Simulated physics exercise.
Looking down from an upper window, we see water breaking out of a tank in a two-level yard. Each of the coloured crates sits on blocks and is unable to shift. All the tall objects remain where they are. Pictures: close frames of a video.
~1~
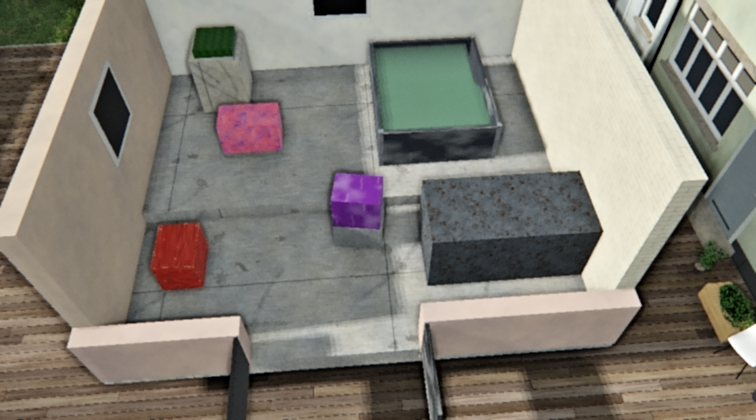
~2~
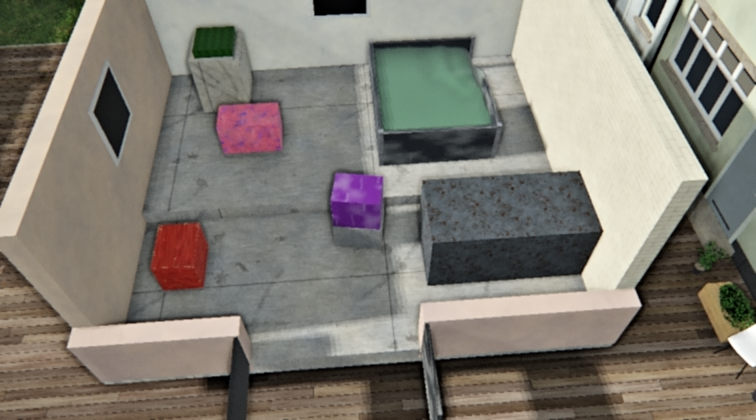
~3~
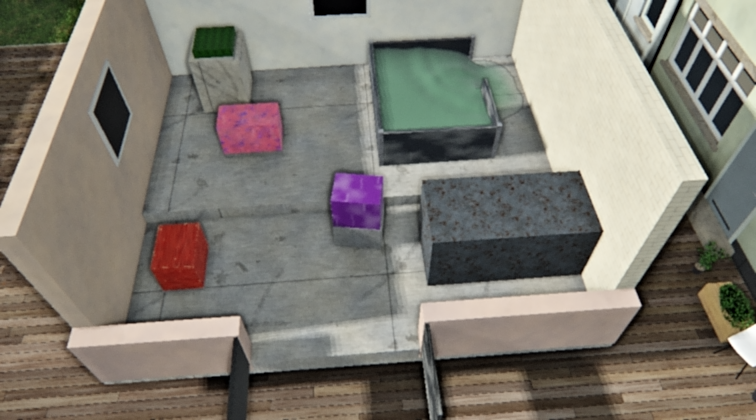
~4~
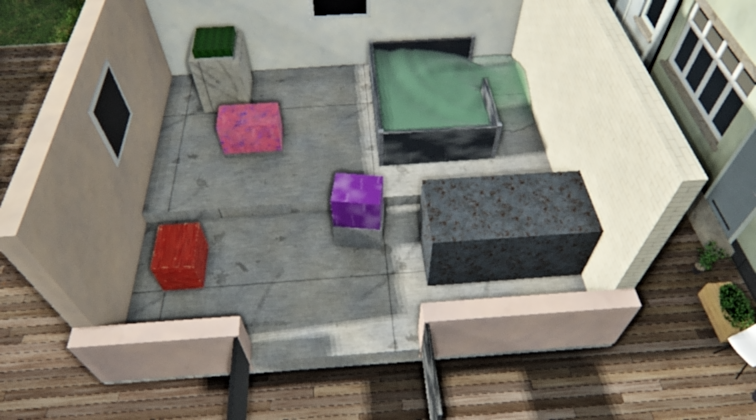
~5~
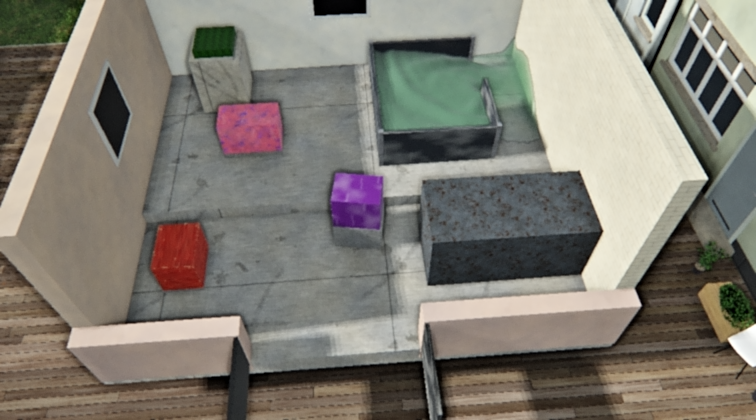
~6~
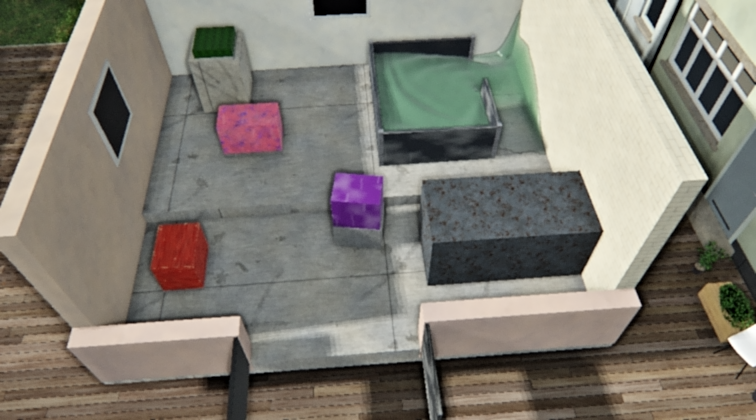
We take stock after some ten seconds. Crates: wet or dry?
Pink crate: A wet one; red crate: A wet one; purple crate: A dry one.
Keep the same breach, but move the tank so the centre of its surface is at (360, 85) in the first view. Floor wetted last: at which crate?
The pink-painted one.
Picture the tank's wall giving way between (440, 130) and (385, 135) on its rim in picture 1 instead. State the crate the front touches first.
First comes the crate marked purple.
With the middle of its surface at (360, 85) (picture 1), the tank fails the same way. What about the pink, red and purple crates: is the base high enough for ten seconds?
Pink crate is untouched; red crate gets overtopped; purple crate is untouched.
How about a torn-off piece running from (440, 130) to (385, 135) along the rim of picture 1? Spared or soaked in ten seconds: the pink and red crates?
Pink stays untouched; red gets drenched.
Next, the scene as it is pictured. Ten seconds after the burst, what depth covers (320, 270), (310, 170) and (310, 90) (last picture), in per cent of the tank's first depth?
My figures are about 6, 2 and 4 percent.
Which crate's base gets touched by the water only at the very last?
Looks like the one in red to me.
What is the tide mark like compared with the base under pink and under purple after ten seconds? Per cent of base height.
I'd put it at some 140 % for one and some 70 % for the other, in that order.
A moment on, water covers 15 % of the floor; the pink crate not reached, the red crate not reached, the purple crate not reached.
Next, water covers 20 % of the floor; the pink crate not reached, the red crate not reached, the purple crate water round its plinth.
Then, water covers 40 % of the floor; the pink crate water round its plinth, the red crate not reached, the purple crate water round its plinth.
Later, water covers 75 % of the floor; the pink crate water round its plinth, the red crate water round its plinth, the purple crate water round its plinth.
In the end, water covers 90 % of the floor; the pink crate was topped, the red crate was topped, the purple crate stayed above the water.
